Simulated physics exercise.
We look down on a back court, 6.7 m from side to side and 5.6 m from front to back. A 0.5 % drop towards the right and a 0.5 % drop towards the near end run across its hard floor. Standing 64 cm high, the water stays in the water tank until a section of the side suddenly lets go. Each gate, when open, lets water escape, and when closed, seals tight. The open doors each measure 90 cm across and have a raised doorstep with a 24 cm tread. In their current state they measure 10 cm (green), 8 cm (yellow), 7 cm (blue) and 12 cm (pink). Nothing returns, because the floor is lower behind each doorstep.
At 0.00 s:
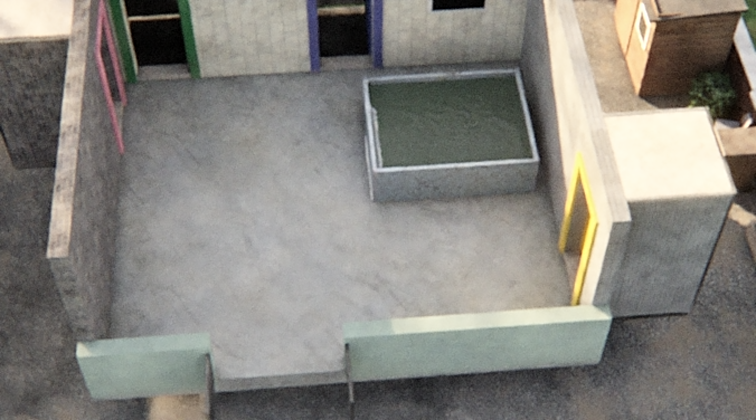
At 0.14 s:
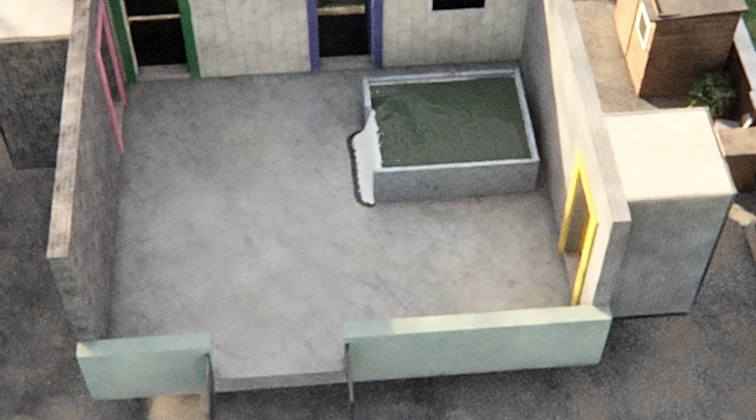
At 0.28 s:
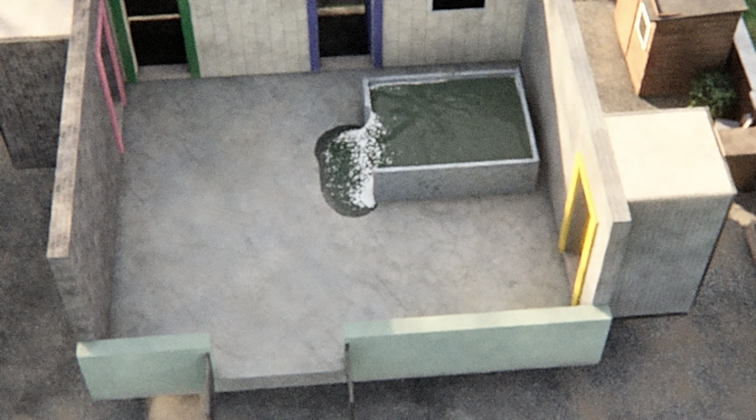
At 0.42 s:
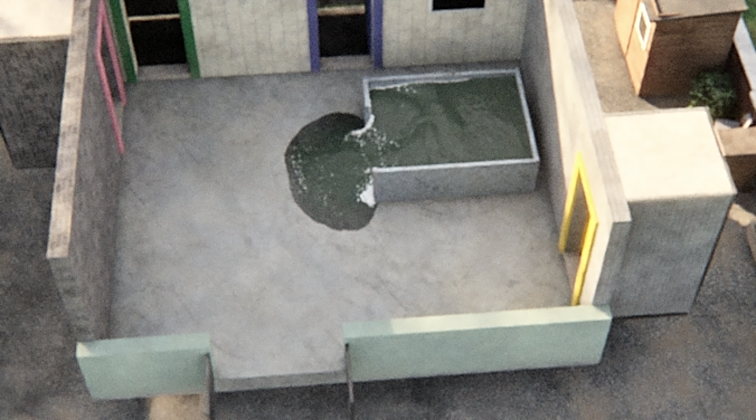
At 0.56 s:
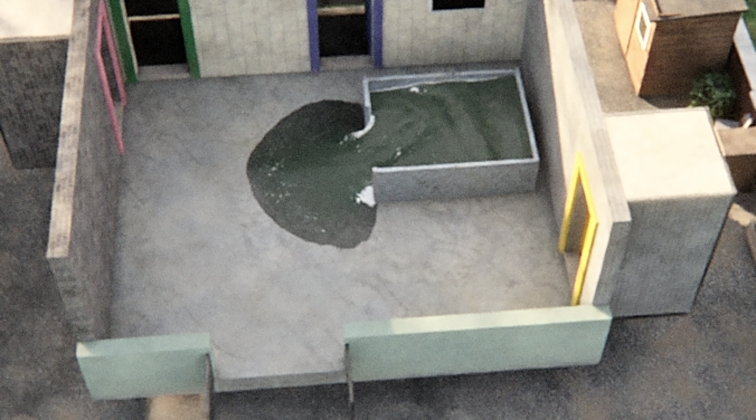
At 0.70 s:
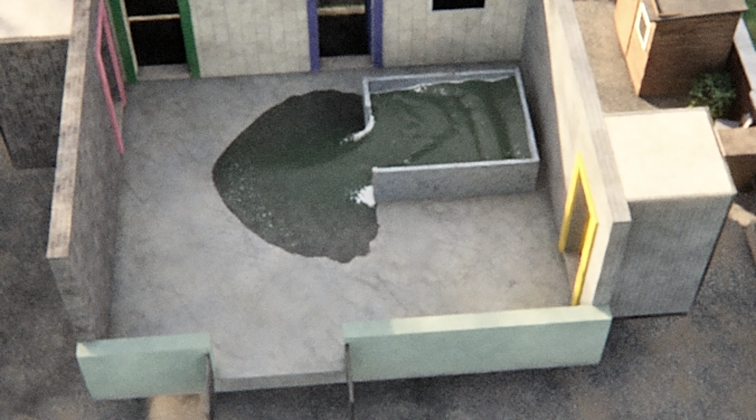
The footage shows a walled concrete court seen from above, where dark green water bursts from the left side of a raised rectangular tank, foaming white at the gap, and spreads leftward and toward the near side in a widening pool.
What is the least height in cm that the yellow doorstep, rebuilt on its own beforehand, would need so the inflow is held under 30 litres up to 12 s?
Around 6 cm would be enough.
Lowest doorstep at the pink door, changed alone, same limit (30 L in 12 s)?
At the pink door you'd want roughly 15 cm.
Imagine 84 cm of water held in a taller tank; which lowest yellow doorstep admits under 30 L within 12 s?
Then roughly 9.5 cm.
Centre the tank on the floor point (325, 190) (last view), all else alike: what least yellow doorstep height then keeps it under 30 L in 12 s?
9.0 cm, give or take.
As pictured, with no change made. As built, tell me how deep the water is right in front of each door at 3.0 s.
Centimetres: Green = 18, yellow = 0, blue = 1, pink = 22.
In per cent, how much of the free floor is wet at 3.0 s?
The wet part is about 55 per cent.
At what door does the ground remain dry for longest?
The yellow one comes last.
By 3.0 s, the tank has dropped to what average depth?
Mean depth: Approx. 27 cm.
After 1.4 s water covers 40 % of the floor, deepest (34 cm) near (362, 184); it has not reached the yellow door.
After 3.0 s water covers 55 % of the floor, deepest (36 cm) near (108, 372); it has not reached the yellow door.
After 12.0 s water covers 100 % of the floor, deepest (12 cm) near (510, 68); 10 cm at the yellow door, 9 litres in over its 8 cm doorstep.
At the yellow door as built, the water arrived by 6.7 s and peaked near 11 cm at 7.6 s.
Run again over the same 12 s with other heights there, 39 litres in over 5.5 cm, 13 litres over 7.5 cm. The limit of 30 litres is kept from about 6 cm up.
